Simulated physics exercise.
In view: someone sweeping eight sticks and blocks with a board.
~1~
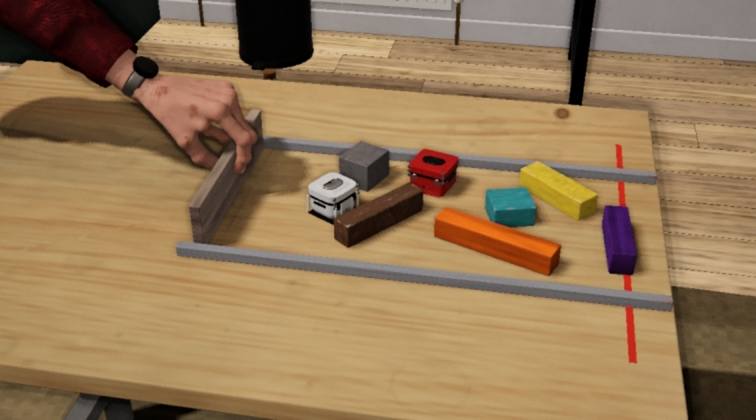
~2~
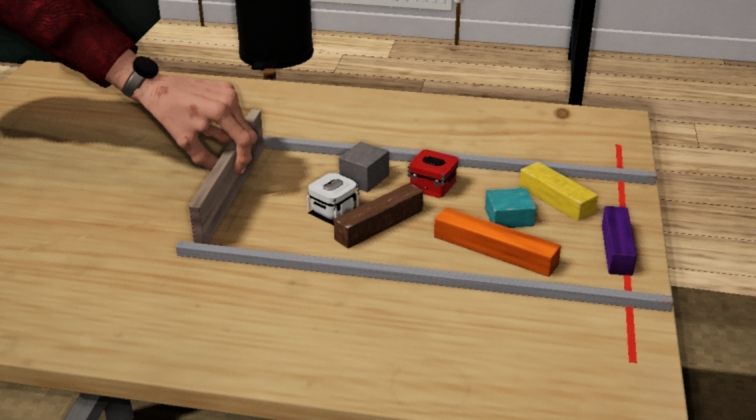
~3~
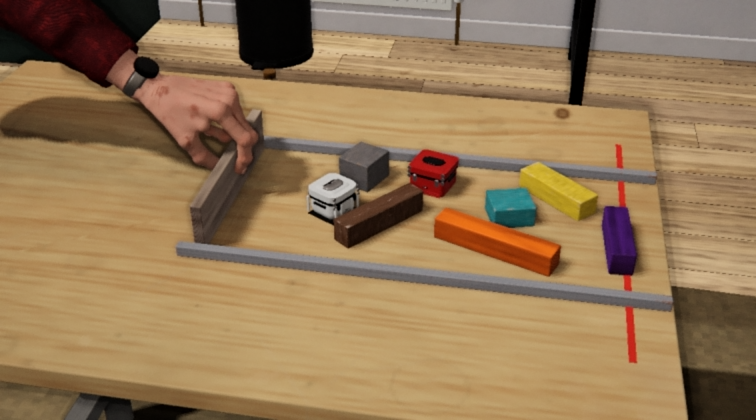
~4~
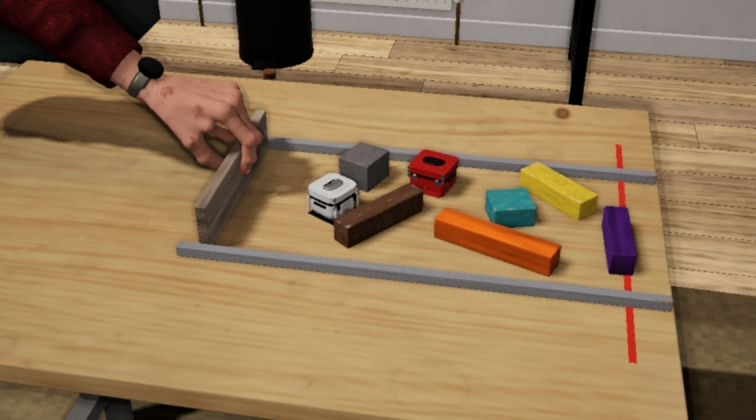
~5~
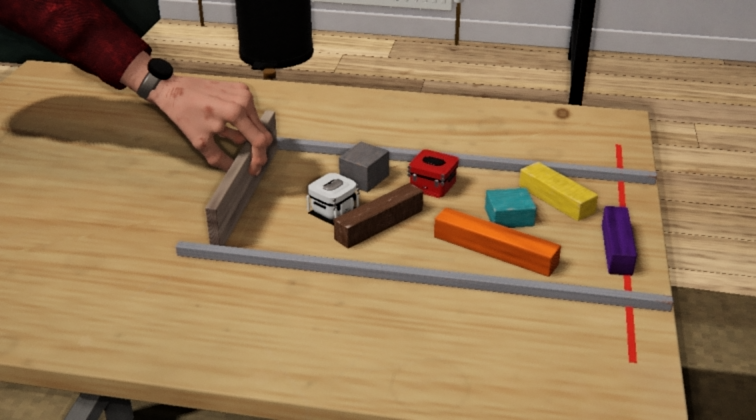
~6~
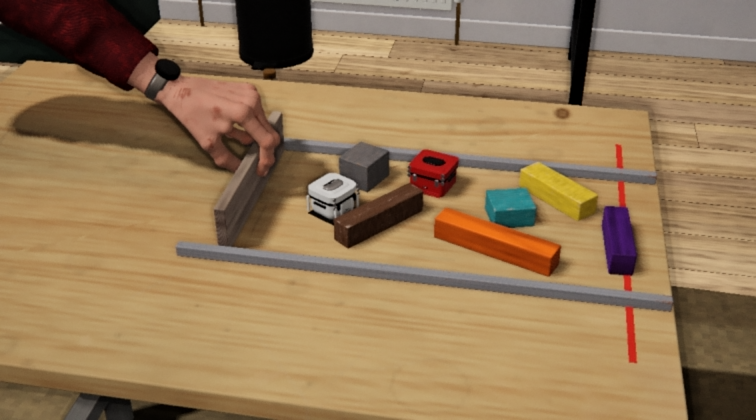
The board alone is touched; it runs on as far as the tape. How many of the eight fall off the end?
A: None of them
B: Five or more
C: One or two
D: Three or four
Five or more.
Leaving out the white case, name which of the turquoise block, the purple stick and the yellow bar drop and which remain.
Result - turquoise block: Gone; purple stick: Gone; yellow bar: Gone.
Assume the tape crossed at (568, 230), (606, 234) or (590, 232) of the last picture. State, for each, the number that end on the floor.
In that order 2, 4 and 4.
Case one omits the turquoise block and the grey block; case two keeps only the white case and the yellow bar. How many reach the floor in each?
Taking the two tries in turn, it comes to 3 and 4.
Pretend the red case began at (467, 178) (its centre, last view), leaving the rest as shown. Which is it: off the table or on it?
The red case is lost.
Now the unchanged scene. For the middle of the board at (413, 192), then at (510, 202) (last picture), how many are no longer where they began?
Up to then 5, and up to the other point 8.
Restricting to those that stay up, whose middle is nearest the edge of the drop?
Brown bar.
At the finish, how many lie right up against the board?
3 in contact.
Soon after, none off yet; purple stick at rest near (619, 239); yellow bar at rest near (557, 190); turquoise block at rest near (510, 208).
In the end, the number that fall off is five or more; gone, red case, orange stick, turquoise block, yellow bar and purple stick.
